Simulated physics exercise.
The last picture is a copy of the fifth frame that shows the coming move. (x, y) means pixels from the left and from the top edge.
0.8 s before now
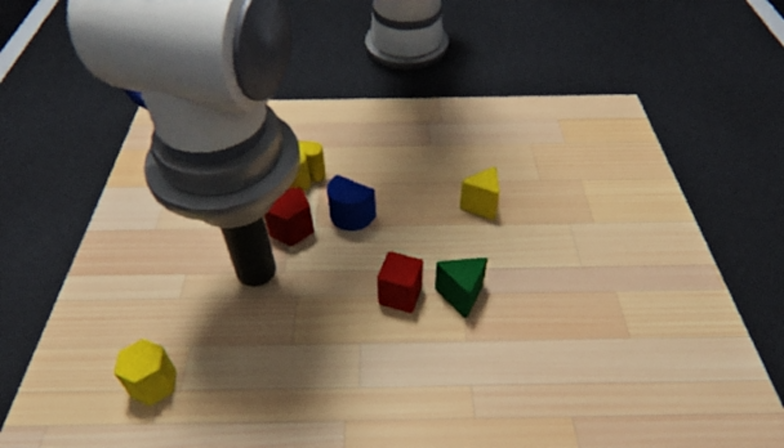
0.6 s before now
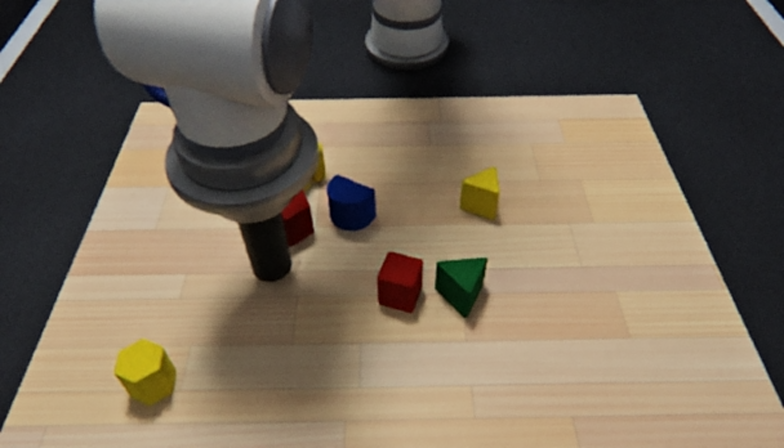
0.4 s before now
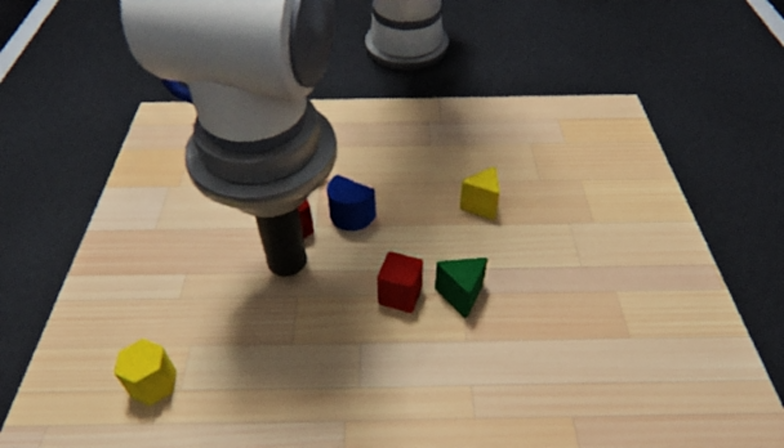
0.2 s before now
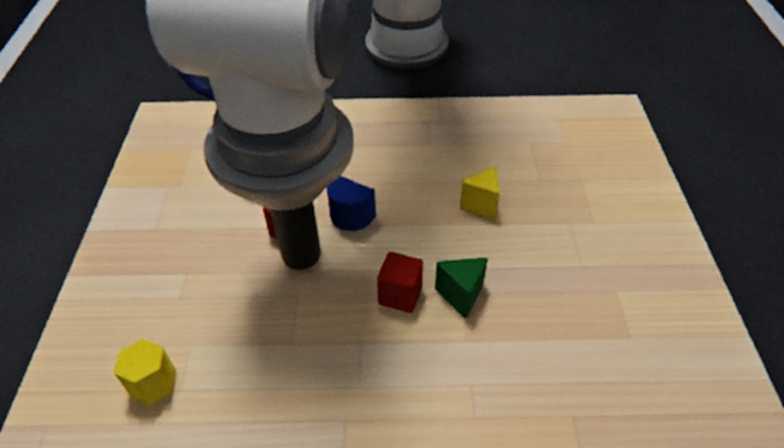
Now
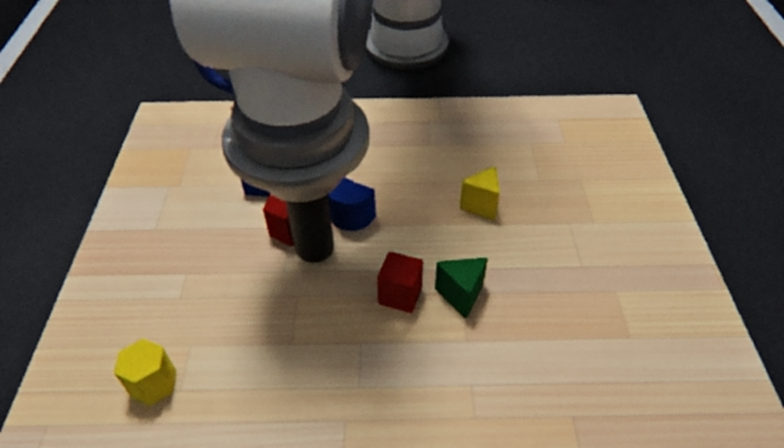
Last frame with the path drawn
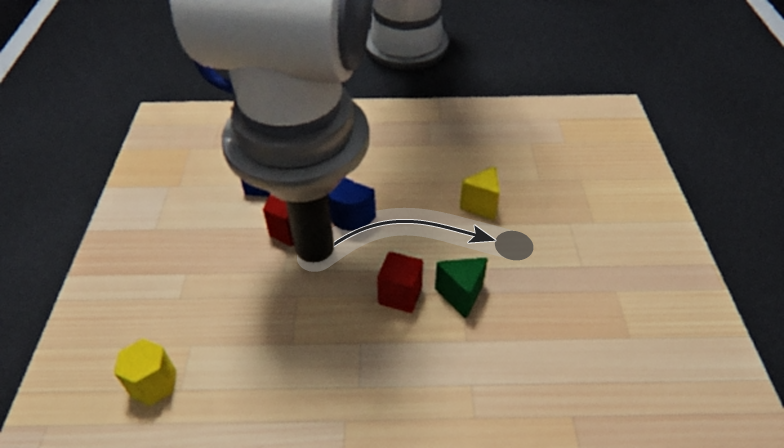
On a pale wooden tabletop, a robot arm's dark rod slides slowly rightward among scattered coloured blocks, which all stay still.
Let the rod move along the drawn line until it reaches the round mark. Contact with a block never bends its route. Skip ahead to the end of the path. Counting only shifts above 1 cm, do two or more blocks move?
In short: No.
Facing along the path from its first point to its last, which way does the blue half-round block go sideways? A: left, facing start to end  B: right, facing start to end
My pick is A.
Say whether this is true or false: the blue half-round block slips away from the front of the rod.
My answer: True.
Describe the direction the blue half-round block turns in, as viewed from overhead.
Watching from overhead, you'd notice the blue half-round block rotating counter-clockwise.
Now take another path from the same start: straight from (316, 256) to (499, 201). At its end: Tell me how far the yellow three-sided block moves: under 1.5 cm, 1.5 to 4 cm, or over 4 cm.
The block shifts more than 4 cm.
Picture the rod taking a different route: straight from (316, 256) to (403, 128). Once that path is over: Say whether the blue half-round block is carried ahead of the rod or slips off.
Looking at the end of the path, the blue half-round block has slipped free of the rod.
The drawn path runs from (316, 256) by way of (376, 225) and (445, 227) to (514, 245).
What follows on the original path. One third of the way, rod at (376, 216); blue half-round block at (363, 173), turned 55° anticlockwise.
Two thirds of the way, rod at (446, 218); blue half-round block at (363, 173), turned 55° anticlockwise.
At the end, rod at (516, 237); blue half-round block at (363, 173), turned 55° anticlockwise; yellow three-sided block not moved.
